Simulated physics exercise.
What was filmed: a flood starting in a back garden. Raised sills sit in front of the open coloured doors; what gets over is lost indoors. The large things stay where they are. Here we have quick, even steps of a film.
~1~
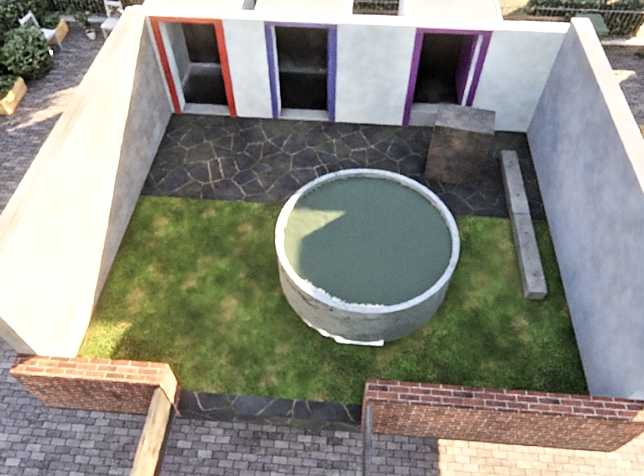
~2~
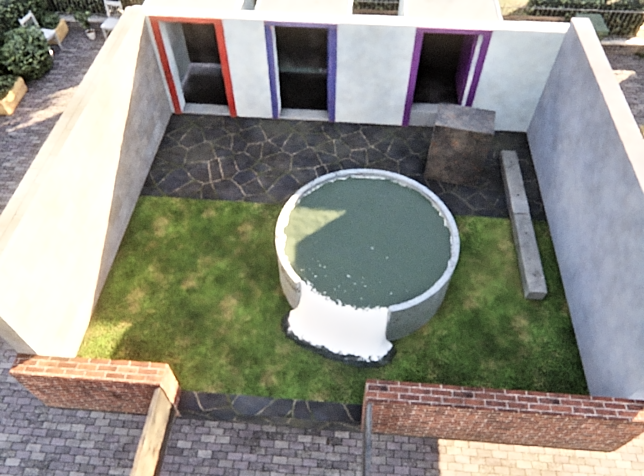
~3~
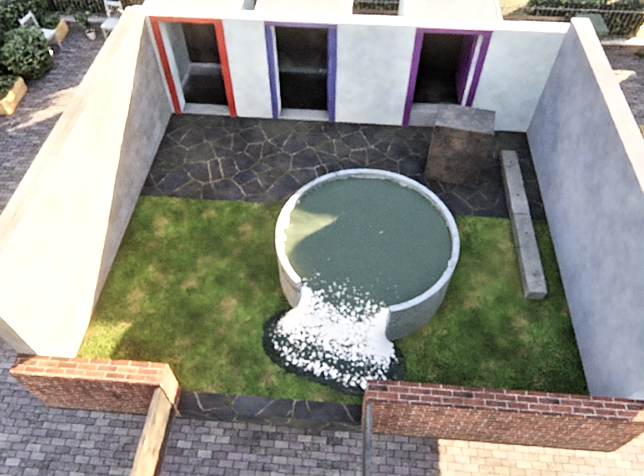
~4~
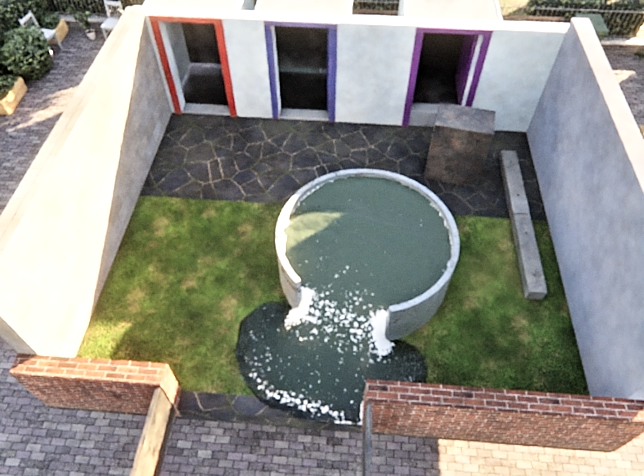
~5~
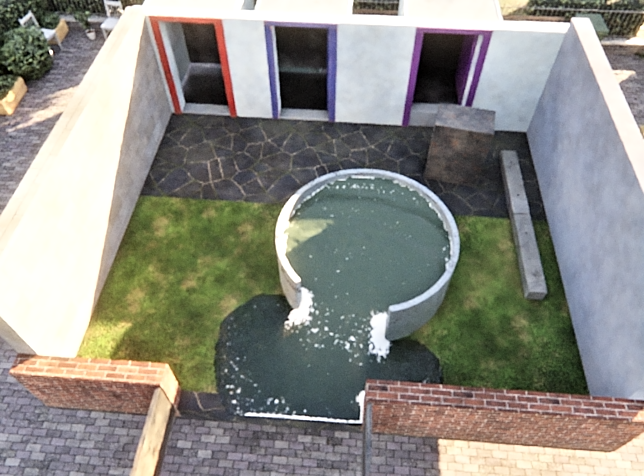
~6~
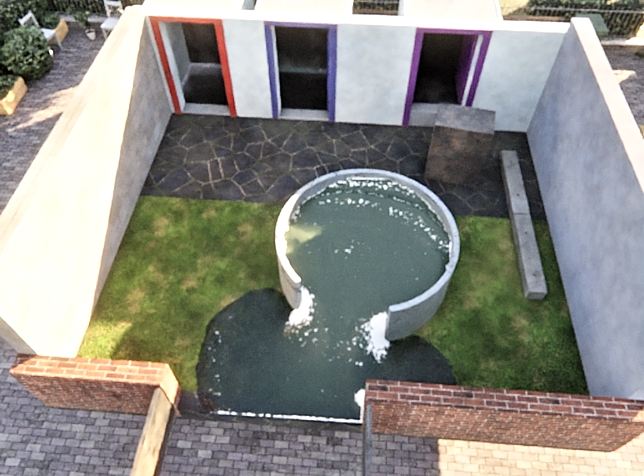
Water bursts through the front of a round pool and spreads across the walled lawn.
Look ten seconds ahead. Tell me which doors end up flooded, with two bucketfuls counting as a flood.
As I see it, the blue door will keep to two buckets; the purple door will keep to two buckets; the red door will keep to two buckets.
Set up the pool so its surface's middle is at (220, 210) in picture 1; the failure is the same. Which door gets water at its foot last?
It's the purple-painted one, as it turns out.
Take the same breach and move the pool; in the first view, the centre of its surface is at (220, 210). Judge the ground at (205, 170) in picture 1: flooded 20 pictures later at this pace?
At that place: Wet.
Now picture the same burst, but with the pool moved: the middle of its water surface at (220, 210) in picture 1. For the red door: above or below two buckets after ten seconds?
Checking the red door, it surpasses the cutoff.
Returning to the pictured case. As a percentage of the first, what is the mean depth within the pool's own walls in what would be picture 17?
About 52 per cent.
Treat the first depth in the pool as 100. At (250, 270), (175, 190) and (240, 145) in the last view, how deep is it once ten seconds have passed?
Taking the places in turn, I get roughly 4, 0 and 0 percent.
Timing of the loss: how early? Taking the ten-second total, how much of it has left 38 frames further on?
85 per cent.
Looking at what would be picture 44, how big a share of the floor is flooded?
Estimated share: About 50 %.
A moment on, water covers 20 % of the floor; the blue door not reached, the purple door not reached, the red door not reached.
Next, water covers 25 % of the floor; the blue door not reached, the purple door not reached, the red door not reached.
Then, water covers 35 % of the floor; the blue door not reached, the purple door not reached, the red door not reached.
Later, water covers 50 % of the floor; the blue door not reached, the purple door not reached, the red door not reached.
In the end, water covers 65 % of the floor; the blue door not reached, the purple door not reached, the red door not reached.
